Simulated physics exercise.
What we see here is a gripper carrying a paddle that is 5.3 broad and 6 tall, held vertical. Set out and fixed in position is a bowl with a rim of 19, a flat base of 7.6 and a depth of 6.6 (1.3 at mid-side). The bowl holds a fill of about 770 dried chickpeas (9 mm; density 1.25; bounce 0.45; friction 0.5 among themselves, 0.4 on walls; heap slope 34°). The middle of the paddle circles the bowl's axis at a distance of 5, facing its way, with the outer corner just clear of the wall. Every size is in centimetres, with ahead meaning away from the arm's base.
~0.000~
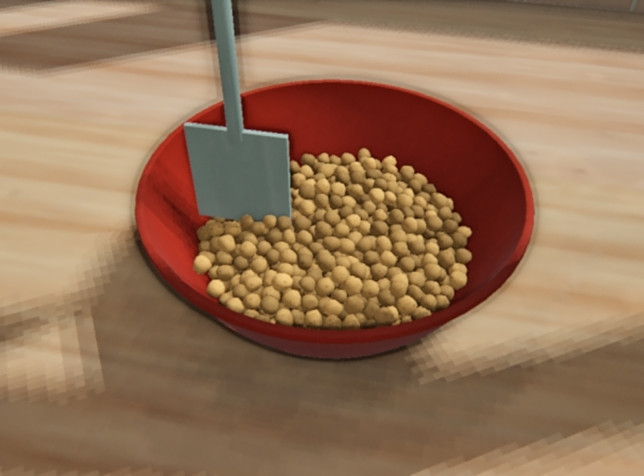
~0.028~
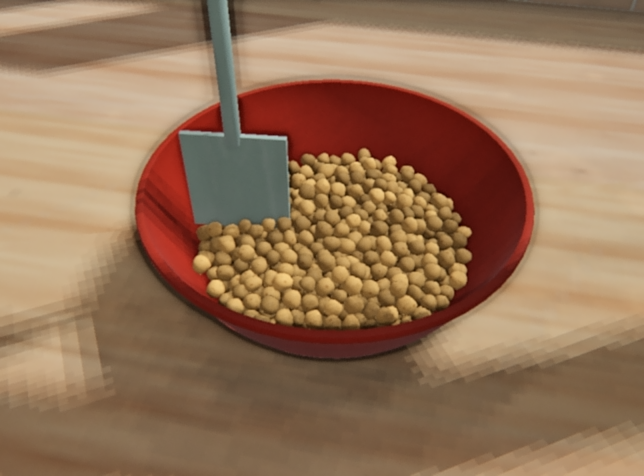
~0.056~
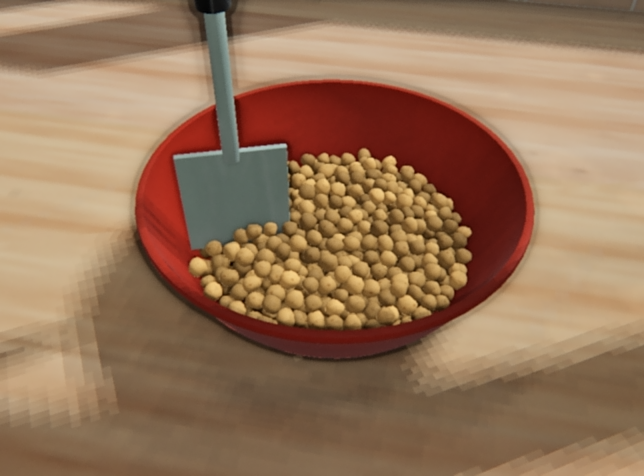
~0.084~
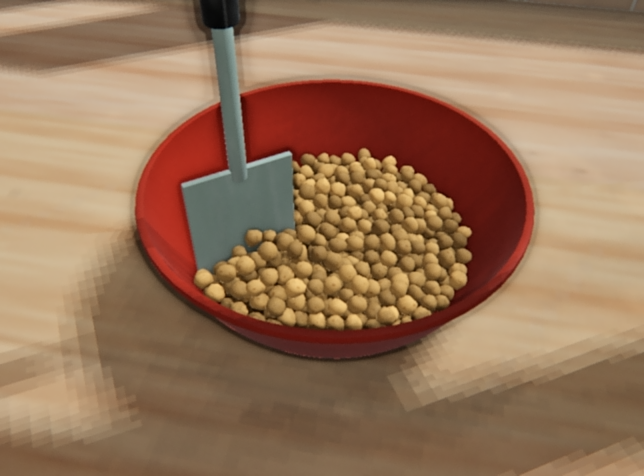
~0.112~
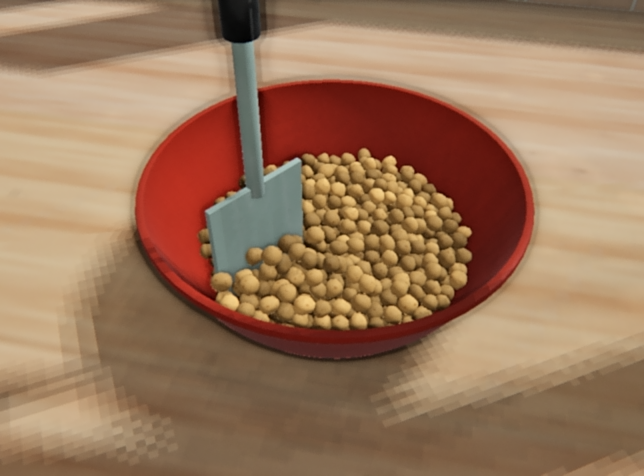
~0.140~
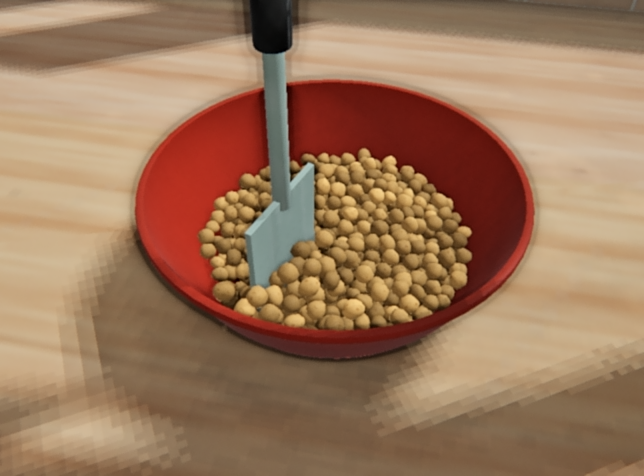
A flat grey paddle with a black handle dipped into the chickpeas at the left of a red bowl, then swept round toward the front, turning as it went and pushing some chickpeas aside.
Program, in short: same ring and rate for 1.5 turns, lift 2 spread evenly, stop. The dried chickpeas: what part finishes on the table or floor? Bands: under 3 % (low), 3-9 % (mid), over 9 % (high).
Mid.
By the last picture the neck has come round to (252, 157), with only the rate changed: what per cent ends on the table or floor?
Close to 0 in a hundred.
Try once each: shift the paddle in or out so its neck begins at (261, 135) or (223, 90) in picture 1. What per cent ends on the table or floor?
Around 10 per cent on the first try, around 0 per cent on the second.
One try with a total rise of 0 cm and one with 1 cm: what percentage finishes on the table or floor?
Estimates: 15 % then 10 %.
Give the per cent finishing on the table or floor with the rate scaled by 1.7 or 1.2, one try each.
Estimates in order: Near 10 % and near 5 %.
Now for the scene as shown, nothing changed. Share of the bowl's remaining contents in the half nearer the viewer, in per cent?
Estimate: Some 45 %.
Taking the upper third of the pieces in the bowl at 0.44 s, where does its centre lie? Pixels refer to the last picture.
The top third is centred near (353, 189) in the last picture.
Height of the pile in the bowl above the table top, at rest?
About 5.0 cm.
After 0.44 s, 255° round, highest piece 8 above the table; 748 in the bowl, 13 on the table or floor, 6 in flight or on the tool.
After 0.73 s, 77° round, highest piece 6 above the table; 731 in the bowl, 36 on the table or floor.
After 1.08 s, 180° round, highest piece 5 above the table; 731 in the bowl, 36 on the table or floor.
After 1.78 s, 180° round, highest piece 5 above the table; 731 in the bowl, 36 on the table or floor.
At rest, 731 in the bowl, 36 on the table or floor. That is 5 % on the table or floor.
